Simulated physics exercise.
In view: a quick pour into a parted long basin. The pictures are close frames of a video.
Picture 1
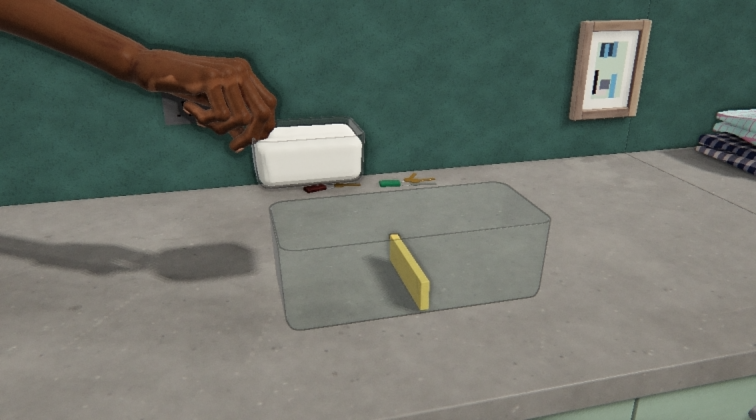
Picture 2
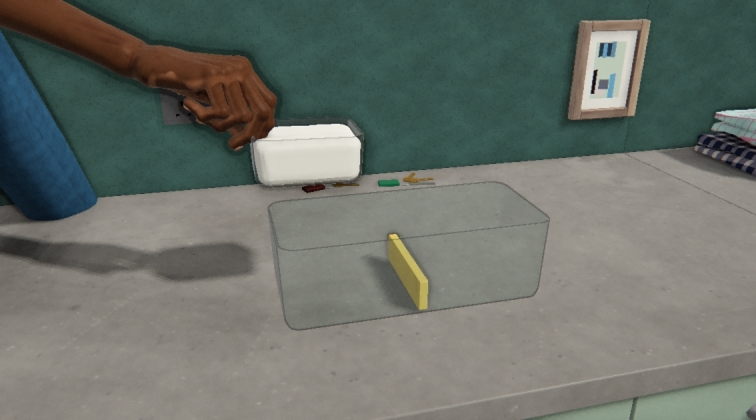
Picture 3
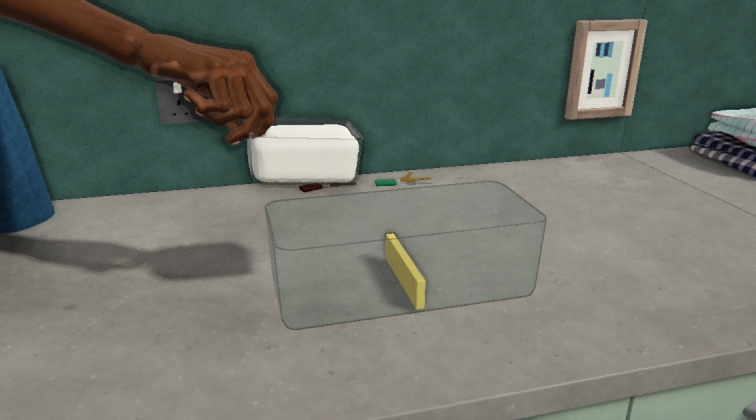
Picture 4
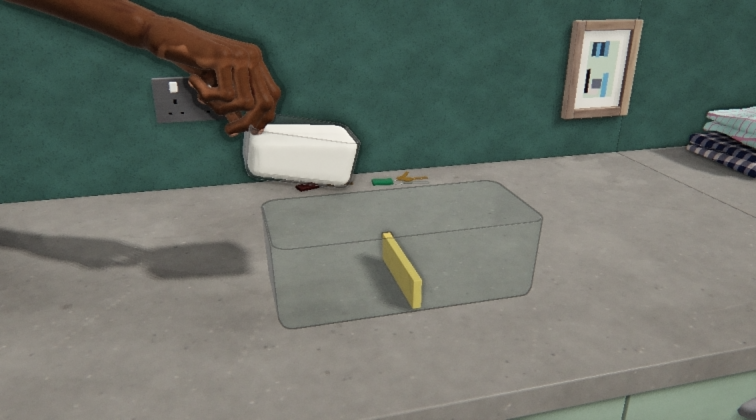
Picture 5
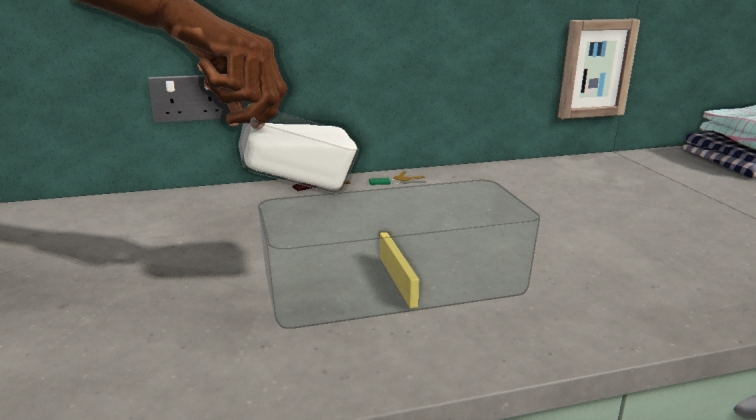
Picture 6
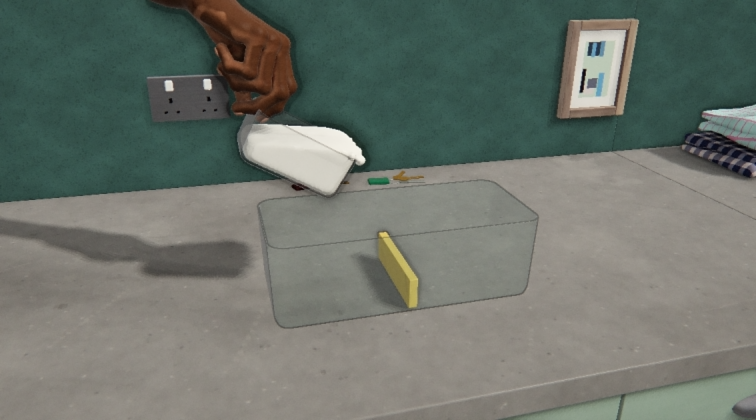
At the start, a hand holds a clear container of white liquid level behind a long transparent basin with a yellow divider on a grey counter. The hand then gradually tilts the container down to the right, and the white contents slant inside it, reaching its lip.
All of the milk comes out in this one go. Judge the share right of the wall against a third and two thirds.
It comes to less than a third.
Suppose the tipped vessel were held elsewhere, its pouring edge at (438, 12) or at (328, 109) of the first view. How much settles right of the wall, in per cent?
First some 85, then 5 per cent.
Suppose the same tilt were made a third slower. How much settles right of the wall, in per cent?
About 35 per cent.
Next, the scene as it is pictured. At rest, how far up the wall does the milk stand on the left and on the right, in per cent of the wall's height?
The left part 40 per cent, the right part 10.
A moment on, the tilt is 87° and 18 per cent is still to pour, 39 is left of the wall and 15 right of it.
Next, the tilt is 98° and 5 per cent is still to pour, 71 is left of the wall and 22 right of it.
Then the tilt is 98° and 1 per cent is still to pour, 74 is left of the wall and 22 right of it.
Later the tilt is 98° and 0 per cent is still to pour, 76 is left of the wall and 23 right of it.
Finally, 76 per cent lies left of the wall, 23 right of it and 2 outside.
